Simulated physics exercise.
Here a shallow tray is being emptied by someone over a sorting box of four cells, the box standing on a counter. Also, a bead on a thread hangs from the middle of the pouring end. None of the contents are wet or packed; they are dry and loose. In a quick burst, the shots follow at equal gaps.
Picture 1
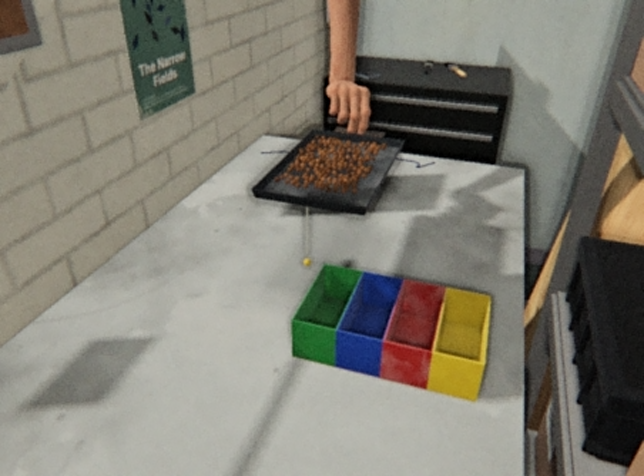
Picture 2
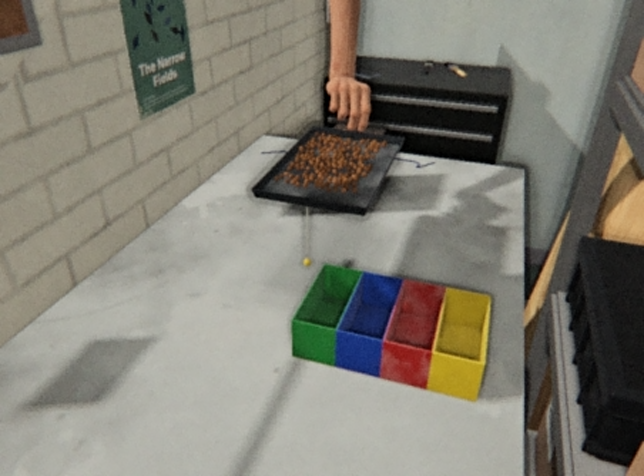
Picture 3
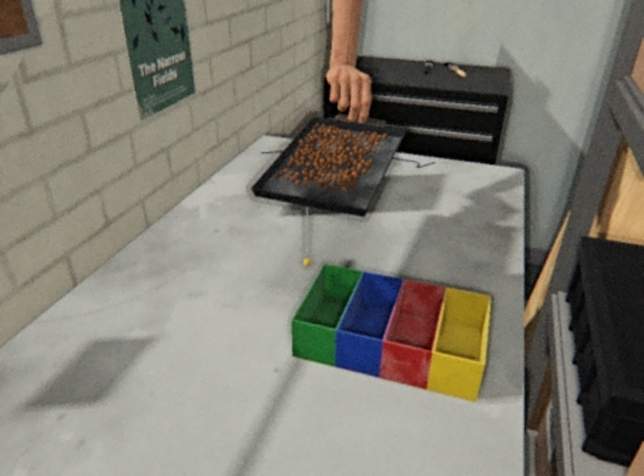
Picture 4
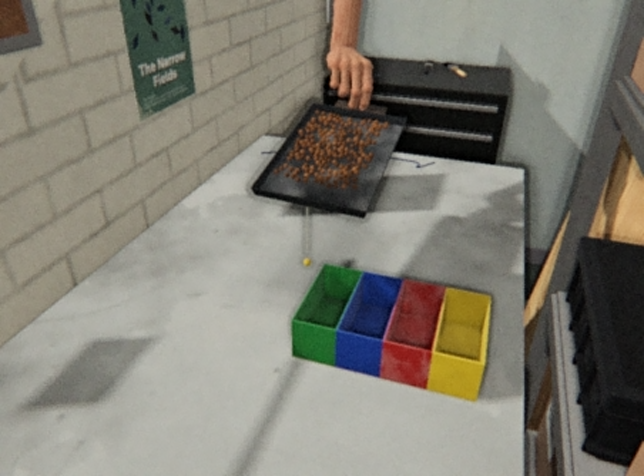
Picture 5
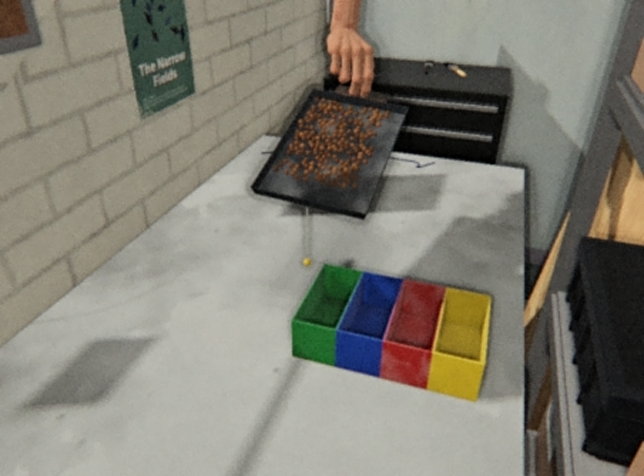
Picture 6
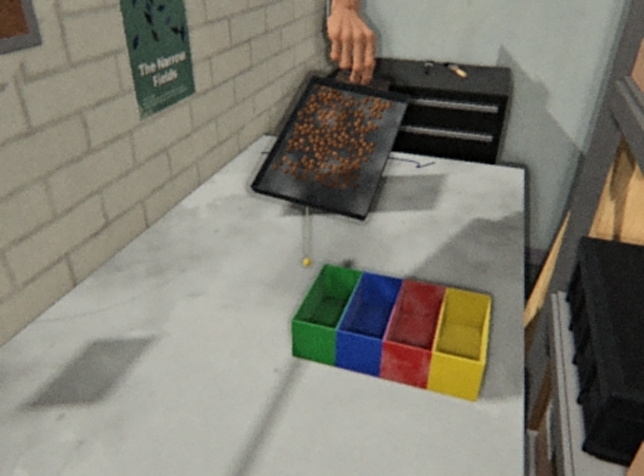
A hand gradually raises the far end of a dark tray of small brown balls near four colored cells.
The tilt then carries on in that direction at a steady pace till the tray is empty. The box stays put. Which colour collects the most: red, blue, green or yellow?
Green.
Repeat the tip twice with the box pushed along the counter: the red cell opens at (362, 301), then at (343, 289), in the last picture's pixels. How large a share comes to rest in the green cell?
Approximately 10 percent, followed by approximately 0 percent.
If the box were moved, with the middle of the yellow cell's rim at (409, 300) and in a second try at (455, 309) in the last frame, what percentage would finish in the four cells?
Roughly 100 % and then 90 %.
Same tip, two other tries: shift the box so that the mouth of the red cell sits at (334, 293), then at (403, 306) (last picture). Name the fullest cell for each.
The first position gives the red cell, and the second gives the cell in blue.
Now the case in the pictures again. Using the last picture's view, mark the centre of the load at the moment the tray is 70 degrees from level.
Somewhere around pixel (341, 223) in the last picture.
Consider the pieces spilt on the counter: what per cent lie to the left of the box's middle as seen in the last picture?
Left share: Some 100 per cent.
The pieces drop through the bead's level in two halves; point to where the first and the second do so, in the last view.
First half (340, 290); second half (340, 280).
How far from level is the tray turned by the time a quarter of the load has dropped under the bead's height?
The tilt then is about 75°.
Shortly afterwards, tray tipped steeply; near half on the tray; a little in the blue cell; only a few in the green cell; near a third falling or outside the box.
Next, tray tipped past a quarter turn; only a few on the tray; near half in the green cell; near a third in the blue cell; near a quarter falling or outside the box.
Some moments later, tray tipped past a quarter turn; near half in the green cell; near a third in the blue cell; a little falling or outside the box.
In the end, tray tipped past a quarter turn; near half in the green cell; near a third in the blue cell; none at all in the yellow cell; none at all in the red cell; a little outside the box.
